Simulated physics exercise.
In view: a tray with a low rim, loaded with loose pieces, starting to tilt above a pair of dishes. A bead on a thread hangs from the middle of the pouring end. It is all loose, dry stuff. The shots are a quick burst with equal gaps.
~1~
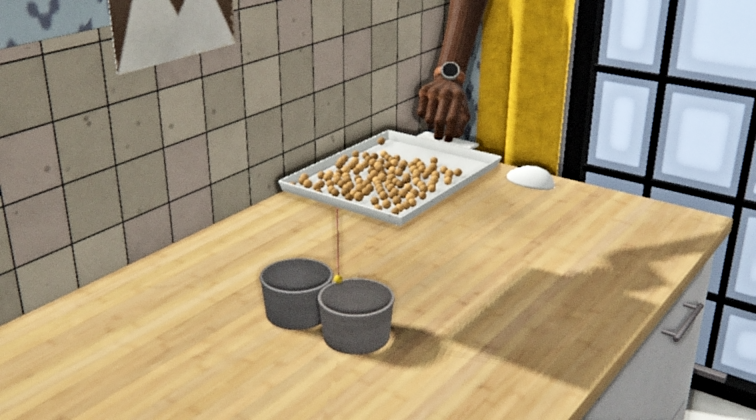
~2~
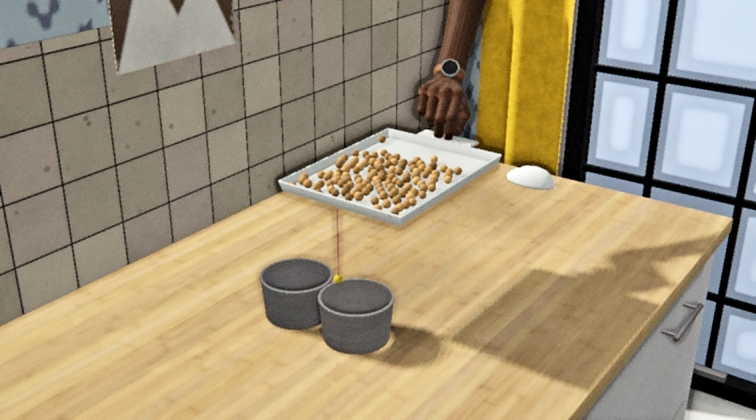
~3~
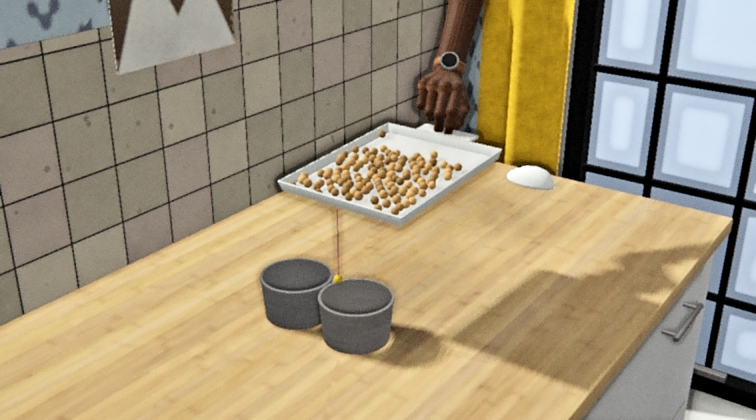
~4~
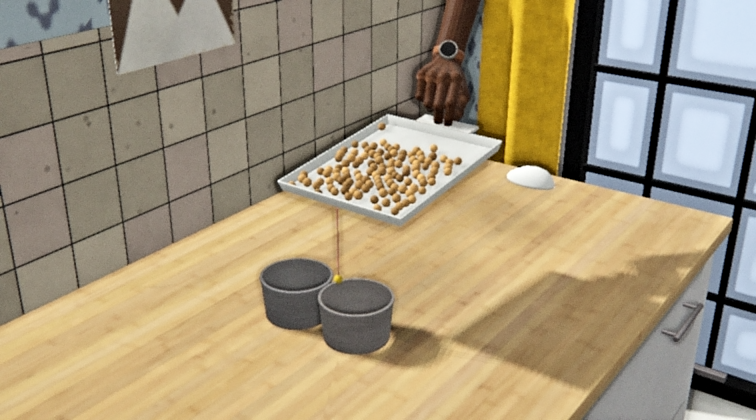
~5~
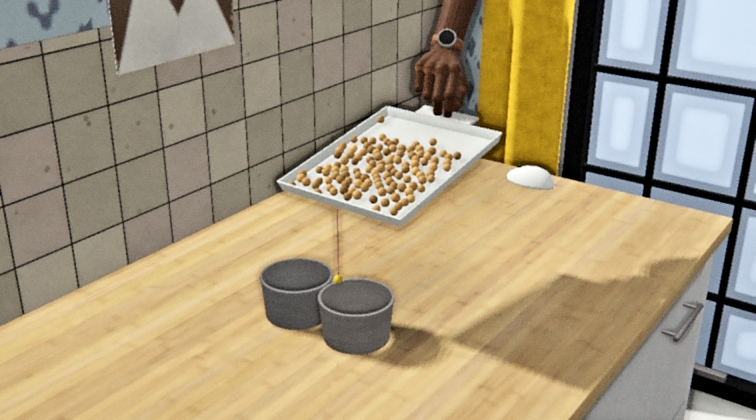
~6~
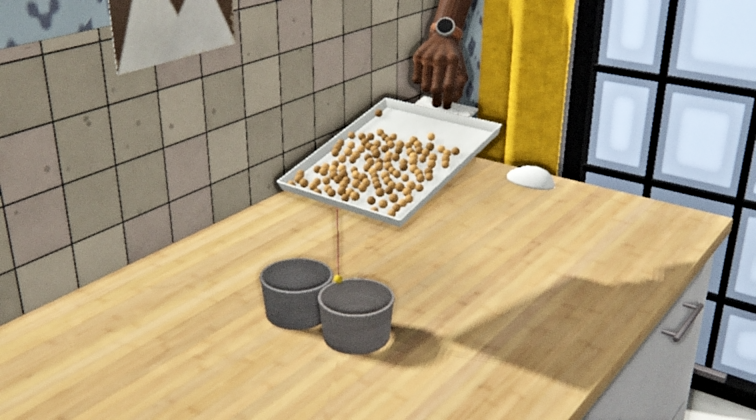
A hand gripped the far end of a white tray of round wooden beads above two dark dishes and slowly raised that end, and the beads shifted slightly on the slanting tray.
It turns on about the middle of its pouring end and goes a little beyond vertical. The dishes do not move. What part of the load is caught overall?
In the dishes lies only the smaller part of it.
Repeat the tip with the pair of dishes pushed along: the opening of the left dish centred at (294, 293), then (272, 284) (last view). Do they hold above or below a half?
In turn: More than half; most of it.
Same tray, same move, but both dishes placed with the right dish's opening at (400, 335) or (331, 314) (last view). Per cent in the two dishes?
In turn 70 and 80 in a hundred.
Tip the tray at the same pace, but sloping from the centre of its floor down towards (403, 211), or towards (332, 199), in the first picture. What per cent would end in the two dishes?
The first gives 10 %, the second 40 %.
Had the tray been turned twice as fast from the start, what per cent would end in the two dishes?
Roughly 10 in a hundred.
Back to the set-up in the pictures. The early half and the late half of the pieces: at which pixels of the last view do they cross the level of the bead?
Early half (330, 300), late half (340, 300).
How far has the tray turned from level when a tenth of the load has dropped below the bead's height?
Roughly 65°.
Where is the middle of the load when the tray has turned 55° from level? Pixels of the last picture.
Close to (350, 181).
Soon after the last picture, tray tipped steeply; nearly all on the tray; a stray few in the air.
A little later, tray tipped right over; a stray few on the tray; a small part in the right dish; a stray few in the left dish; about two thirds outside both; a small part in the air.
Later still, tray tipped past a quarter turn; a small part in the right dish; a stray few in the left dish; most outside both.
By the end, tray tipped past a quarter turn; a small part in the right dish; a stray few in the left dish; most outside both.
